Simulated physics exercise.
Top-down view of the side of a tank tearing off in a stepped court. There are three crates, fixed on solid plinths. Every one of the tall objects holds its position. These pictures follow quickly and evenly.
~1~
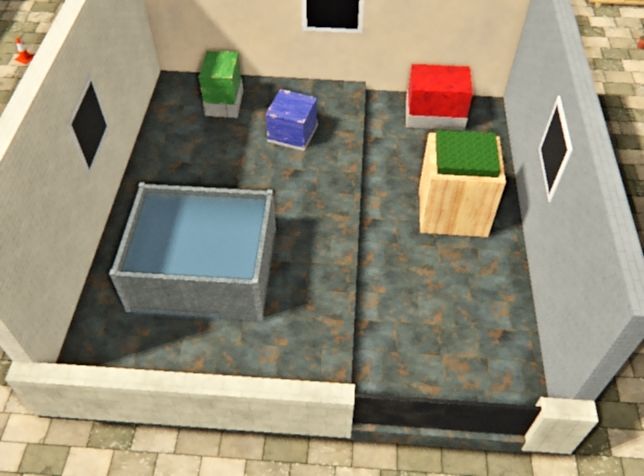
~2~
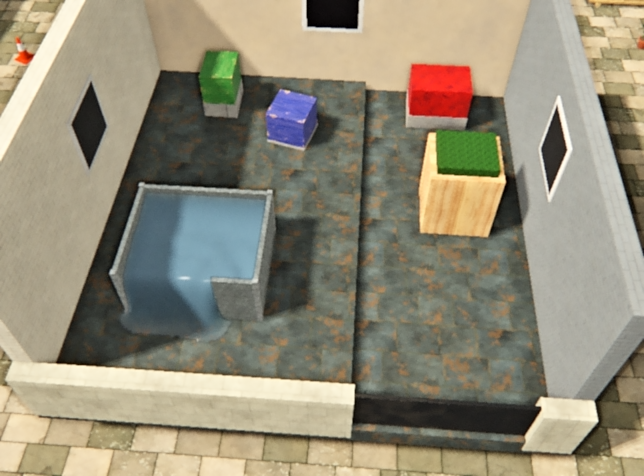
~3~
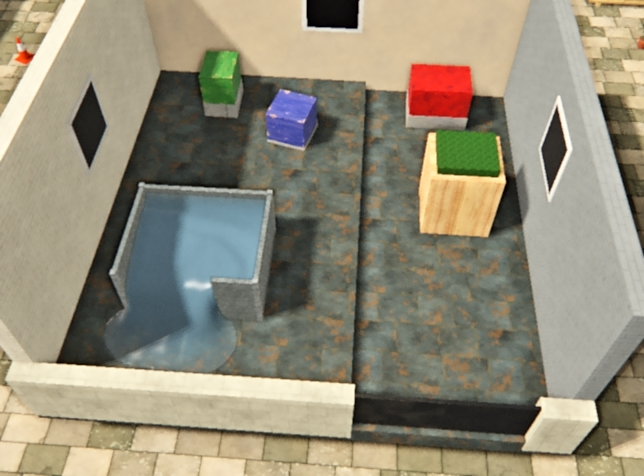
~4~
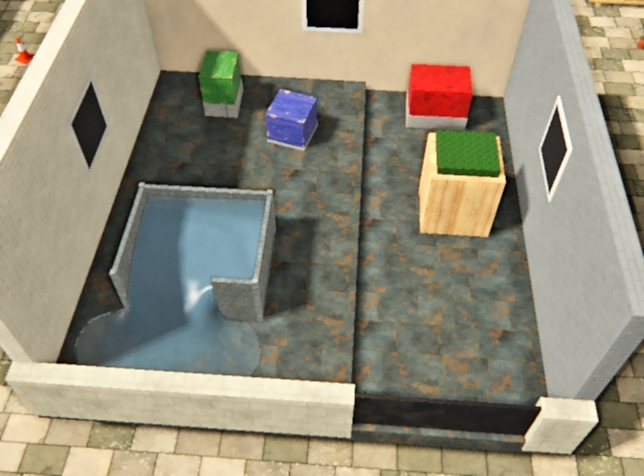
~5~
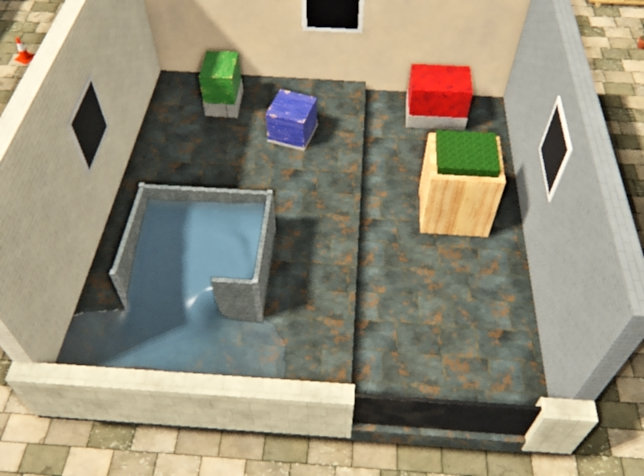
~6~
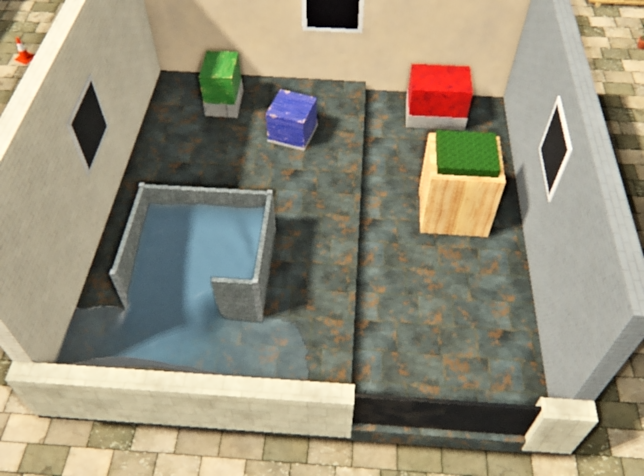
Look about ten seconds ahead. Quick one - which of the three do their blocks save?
One by one: The blue crate is touched by water; the green crate remains untouched by water; the red crate remains untouched by water.
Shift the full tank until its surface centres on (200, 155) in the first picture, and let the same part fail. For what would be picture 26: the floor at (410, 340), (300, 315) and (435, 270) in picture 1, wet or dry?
First drenched; next drenched; last drenched.
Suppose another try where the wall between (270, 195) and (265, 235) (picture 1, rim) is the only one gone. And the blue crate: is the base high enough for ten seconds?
Looking at the blue crate, it is left alone.
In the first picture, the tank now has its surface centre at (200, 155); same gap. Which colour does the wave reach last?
My pick is the crate marked blue.
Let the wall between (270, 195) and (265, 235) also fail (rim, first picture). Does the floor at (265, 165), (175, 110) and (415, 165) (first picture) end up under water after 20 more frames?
Place one: Spared by the leak. Place two: Spared by the leak. Place three: Reached by the flood.
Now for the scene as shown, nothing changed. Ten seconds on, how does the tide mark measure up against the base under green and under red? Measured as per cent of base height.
The first reaches around 60 in a hundred, the second around 60.
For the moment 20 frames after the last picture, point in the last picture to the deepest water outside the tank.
Somewhere around (159, 77).
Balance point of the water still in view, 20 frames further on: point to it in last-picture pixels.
About (252, 271).
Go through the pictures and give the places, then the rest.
Still water in the water tank at (196, 235), in the first picture.
The front is at (222, 330), out from the gap at (172, 298), in the second picture.
The front is at (210, 367), out from the gap at (173, 301), in the third picture.
Water pours out at (173, 302) and has run to a hidden place, in the fourth picture.
The front is at a hidden place, out from the gap at (173, 303), in the fifth picture.
Water pours out at (173, 303) and has run to a hidden place, in the sixth picture.
A moment on, water covers 20 % of the floor; the blue crate not reached, the green crate not reached, the red crate not reached.
Next, water covers 40 % of the floor; the blue crate not reached, the green crate not reached, the red crate not reached.
Then, water covers 55 % of the floor; the blue crate water round its plinth, the green crate water round its plinth, the red crate not reached.
Later, water covers 80 % of the floor; the blue crate water round its plinth, the green crate water round its plinth, the red crate water round its plinth.
In the end, water covers 90 % of the floor; the blue crate was topped, the green crate stayed above the water, the red crate stayed above the water.
